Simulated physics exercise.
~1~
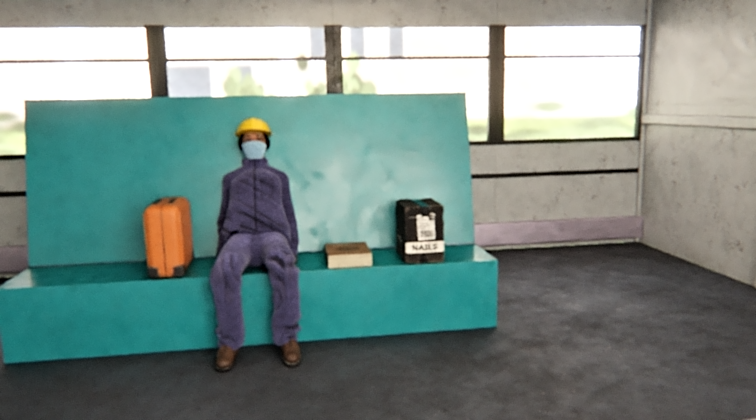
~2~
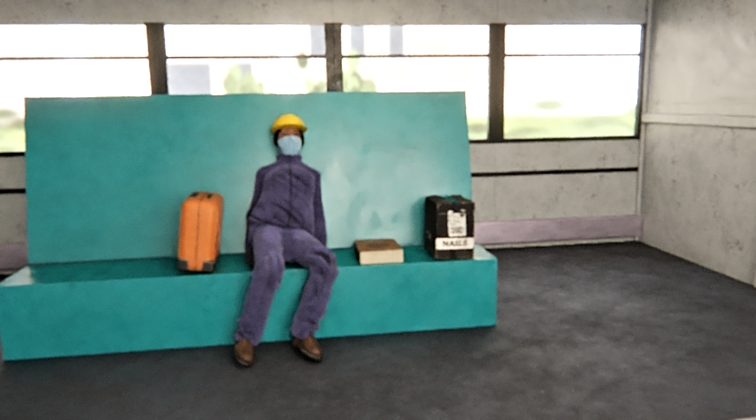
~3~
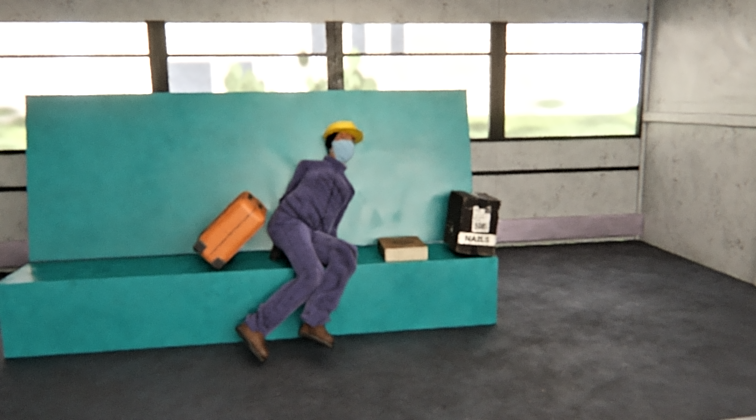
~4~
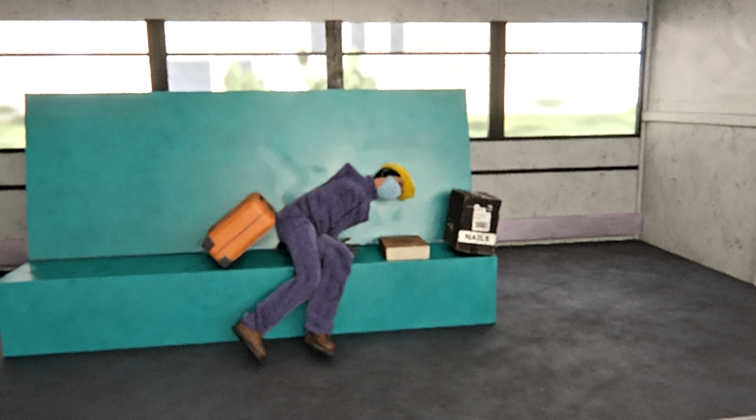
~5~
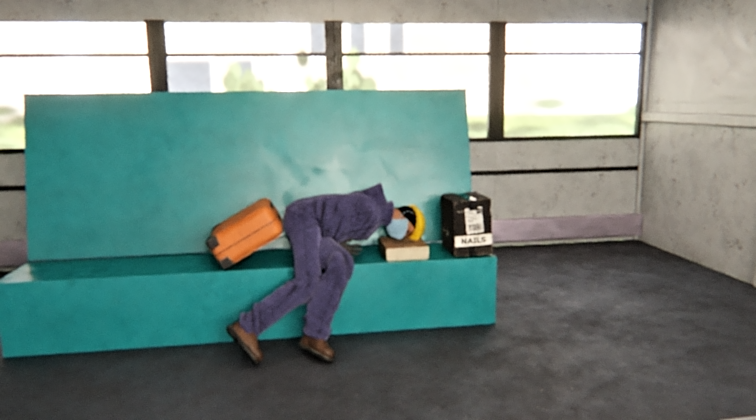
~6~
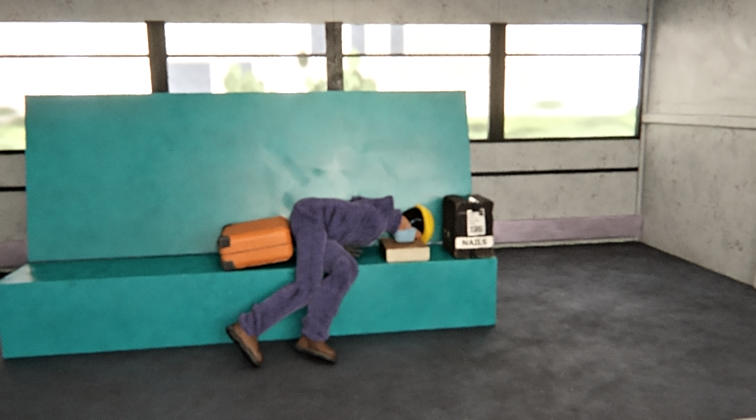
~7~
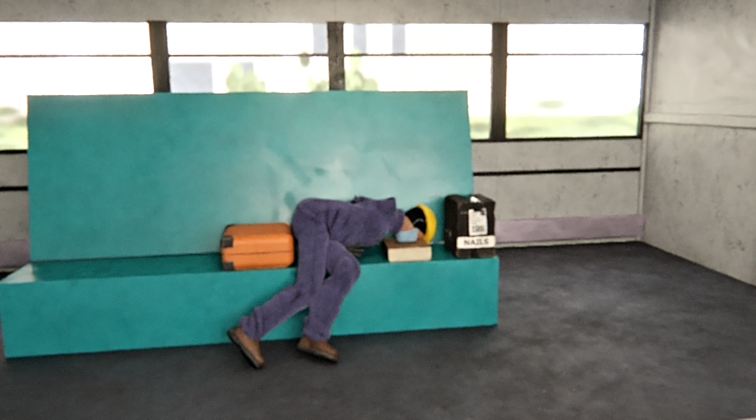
A masked person in a yellow hard hat slid right along a teal bench with an orange suitcase, a brown box and a black case, then slumped sideways onto the box; the suitcase toppled onto its side, and everything stayed on the bench.
